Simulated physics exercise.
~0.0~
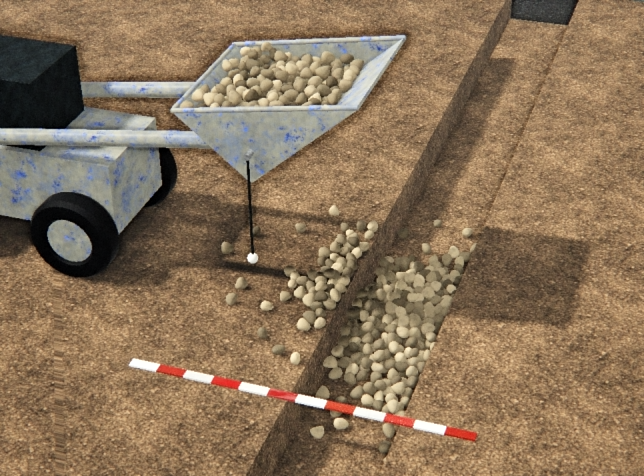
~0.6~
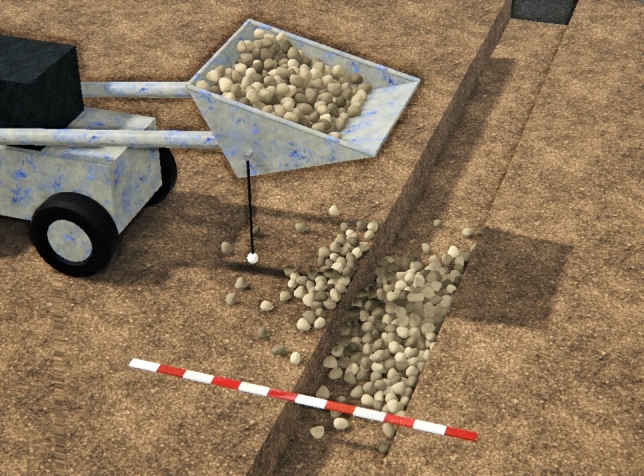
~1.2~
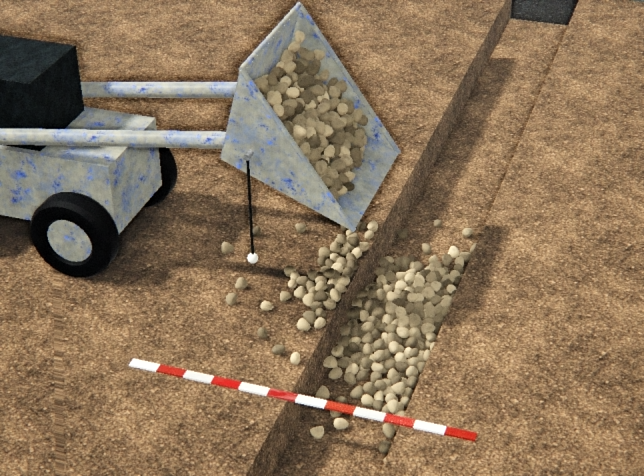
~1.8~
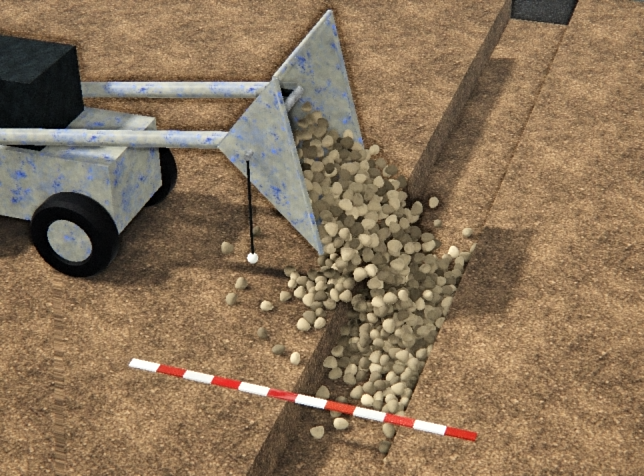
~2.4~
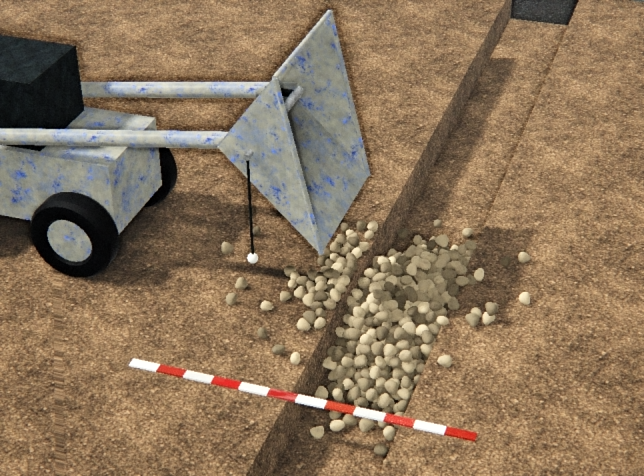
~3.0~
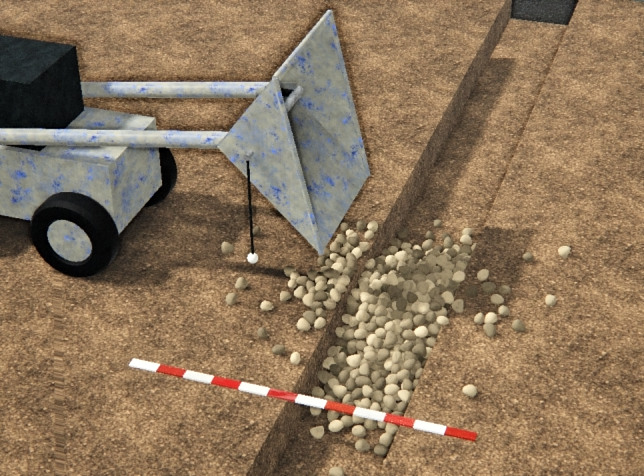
On a patch of brown dirt, a small loader tipped its blue-speckled bucket steeply forward and poured rounded stones onto an earlier pile in a trench, leaving the bucket empty, the trench fuller and a few stones scattered beyond the far edge.
